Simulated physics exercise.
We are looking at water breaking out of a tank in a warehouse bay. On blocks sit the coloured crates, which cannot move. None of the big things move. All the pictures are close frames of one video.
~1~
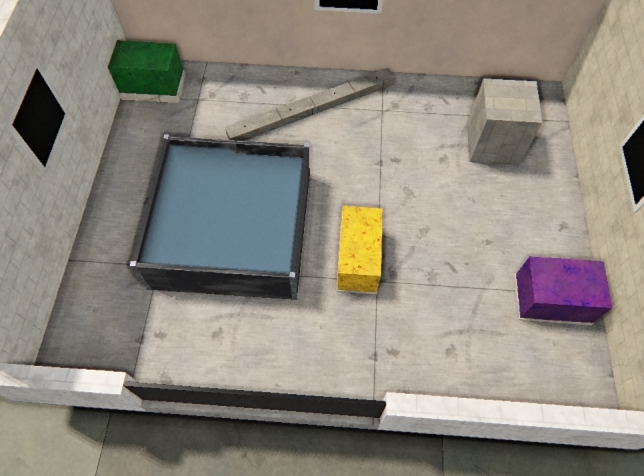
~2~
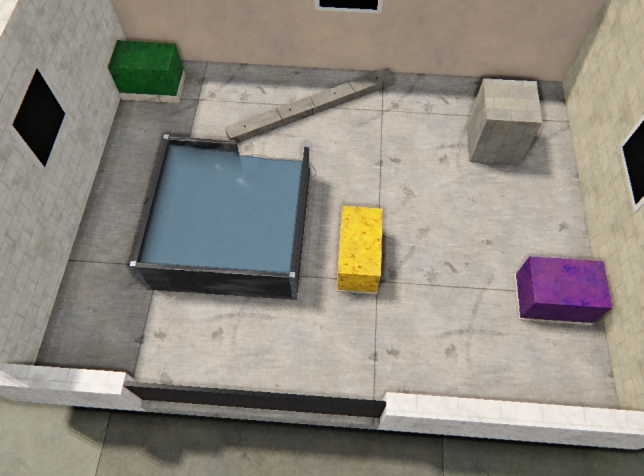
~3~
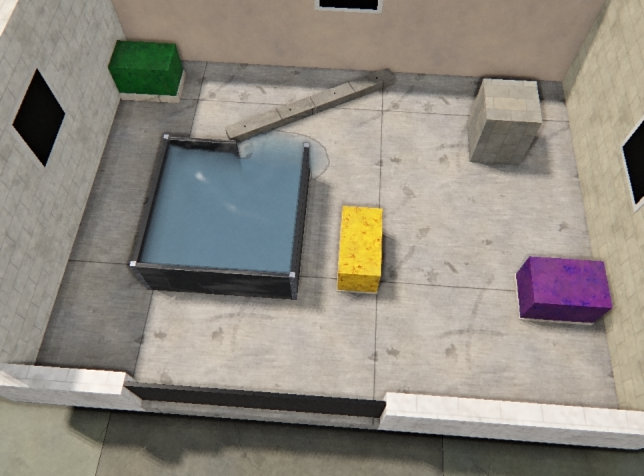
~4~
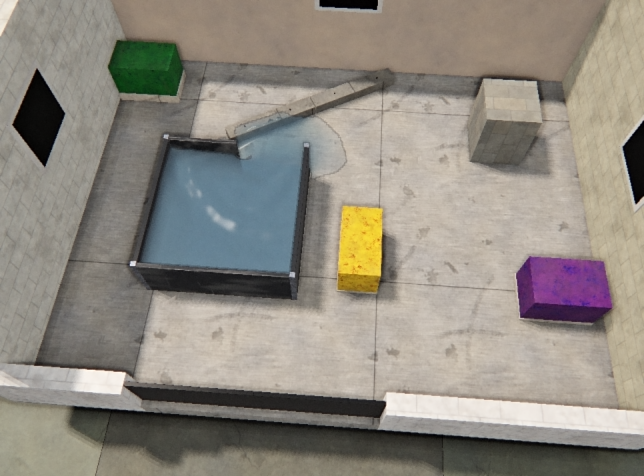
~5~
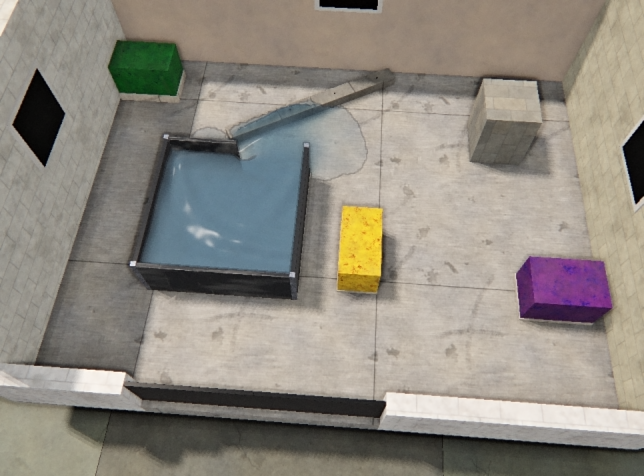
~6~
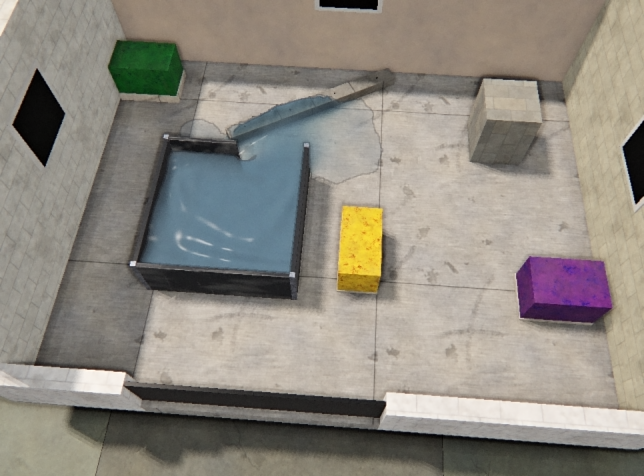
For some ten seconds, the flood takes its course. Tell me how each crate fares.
My prediction: The purple crate is within reach of the water, the yellow crate is within reach of the water, the green crate is within reach of the water.
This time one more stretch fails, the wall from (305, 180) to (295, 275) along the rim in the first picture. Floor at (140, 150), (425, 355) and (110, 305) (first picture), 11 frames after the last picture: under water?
Order as asked: Untouched, swamped, untouched.
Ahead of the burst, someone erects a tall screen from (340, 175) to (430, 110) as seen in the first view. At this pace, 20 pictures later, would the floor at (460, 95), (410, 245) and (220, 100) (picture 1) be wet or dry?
Taking the three spots in order: Soaked, spared, soaked.
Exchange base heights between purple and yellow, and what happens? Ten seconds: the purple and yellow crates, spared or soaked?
One by one: Purple crate is topped, yellow crate is wetted.
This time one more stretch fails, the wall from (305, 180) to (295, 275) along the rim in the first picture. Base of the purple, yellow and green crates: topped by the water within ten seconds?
Going through them, the purple crate gets reached, the yellow crate gets reached and the green crate is never reached.
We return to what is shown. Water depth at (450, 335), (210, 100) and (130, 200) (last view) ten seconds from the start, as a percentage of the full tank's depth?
12, 10 and 4 in a hundred, in turn.
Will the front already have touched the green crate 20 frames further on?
Note - green: Wet underfoot.
A moment on, water covers 25 % of the floor; the purple crate not reached, the yellow crate not reached, the green crate water round its plinth.
Next, water covers 35 % of the floor; the purple crate not reached, the yellow crate not reached, the green crate water round its plinth.
Then, water covers 50 % of the floor; the purple crate not reached, the yellow crate not reached, the green crate water round its plinth.
Later, water covers 75 % of the floor; the purple crate water round its plinth, the yellow crate water round its plinth, the green crate water round its plinth.
In the end, water covers 95 % of the floor; the purple crate was topped, the yellow crate was topped, the green crate was topped.
